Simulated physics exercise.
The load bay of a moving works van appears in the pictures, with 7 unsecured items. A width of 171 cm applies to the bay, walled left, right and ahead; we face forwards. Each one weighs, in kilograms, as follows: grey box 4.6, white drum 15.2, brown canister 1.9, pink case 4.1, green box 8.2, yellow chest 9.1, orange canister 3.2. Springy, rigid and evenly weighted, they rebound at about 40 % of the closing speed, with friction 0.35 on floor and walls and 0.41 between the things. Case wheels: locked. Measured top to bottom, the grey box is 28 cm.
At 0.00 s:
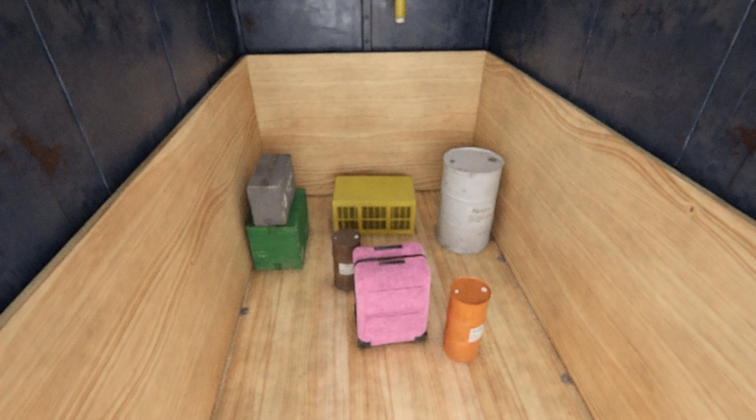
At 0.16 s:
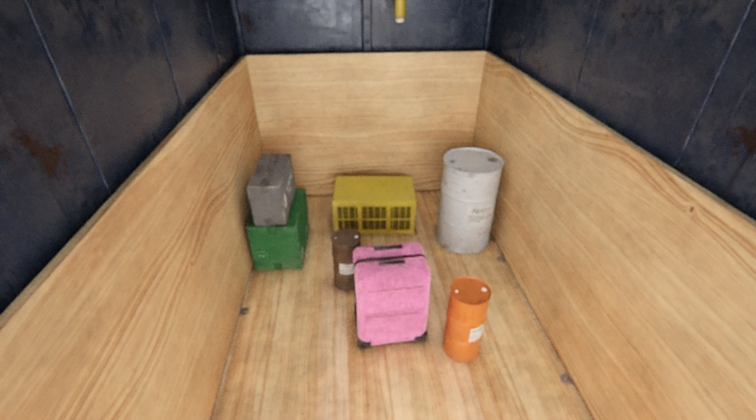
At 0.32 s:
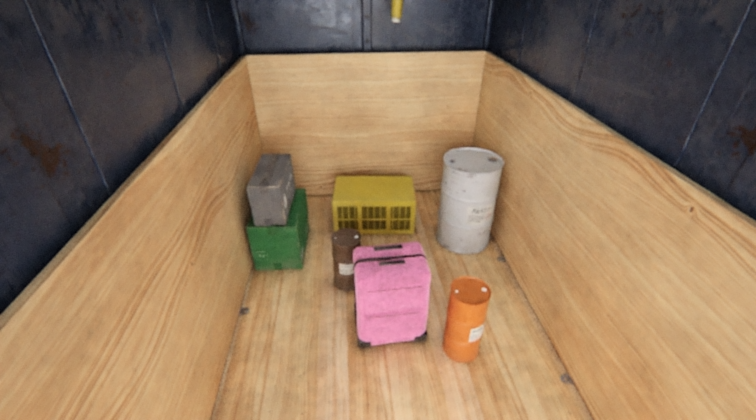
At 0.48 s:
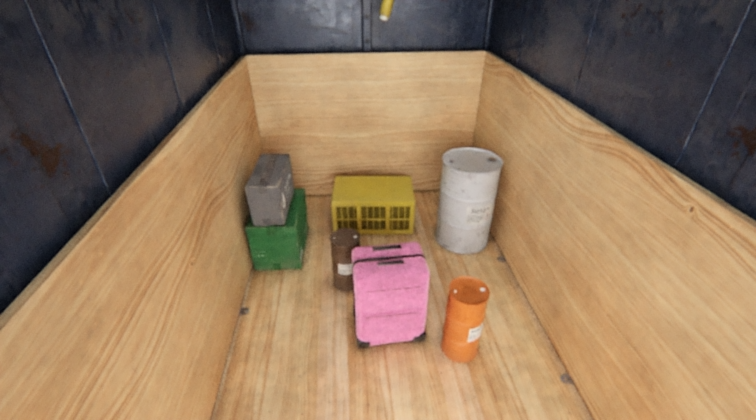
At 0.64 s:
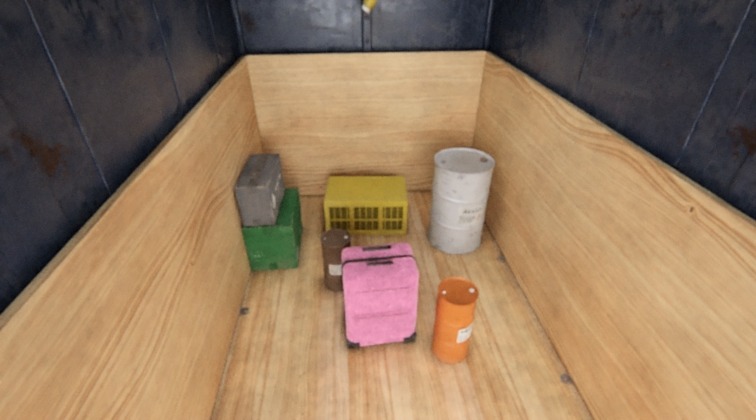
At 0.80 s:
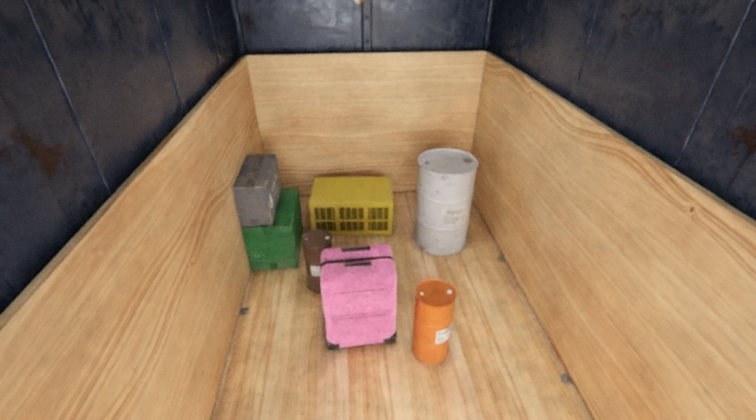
The pink case, the drums, the yellow chest and the stacked boxes sat still in the van's wooden-walled bay, then all slid a little to the left, the orange canister and pink case shifting noticeably.
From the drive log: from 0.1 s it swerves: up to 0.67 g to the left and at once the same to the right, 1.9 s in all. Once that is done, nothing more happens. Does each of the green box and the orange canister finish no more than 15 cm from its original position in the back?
Green box: No, farther; orange canister: Yes, close.
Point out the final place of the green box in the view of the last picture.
Near (322, 225).
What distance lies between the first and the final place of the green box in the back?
Around 28 centimetres.
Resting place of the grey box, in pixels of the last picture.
It settles somewhere near (335, 184).
Around 1.10 s, push 0.07 g right; orange canister shifted 33 cm near (401, 325); green box shifted 4 cm near (275, 228); white drum shifted 33 cm.
Around 1.70 s, push 0.42 g right; orange canister shifted 17 cm near (431, 322); green box shifted 9 cm near (295, 227); brown canister shifted 20 cm.
Around 1.90 s, push 0.15 g right; green box shifted 22 cm near (314, 226); orange canister shifted 2 cm near (461, 320); grey box shifted 27 cm.
Finally (2.6 s), not toppled but over 15 cm from the start, grey box and green box; the other 5 still in place (within 15 cm). In the last view, green box near (322, 225), orange canister near (475, 319).
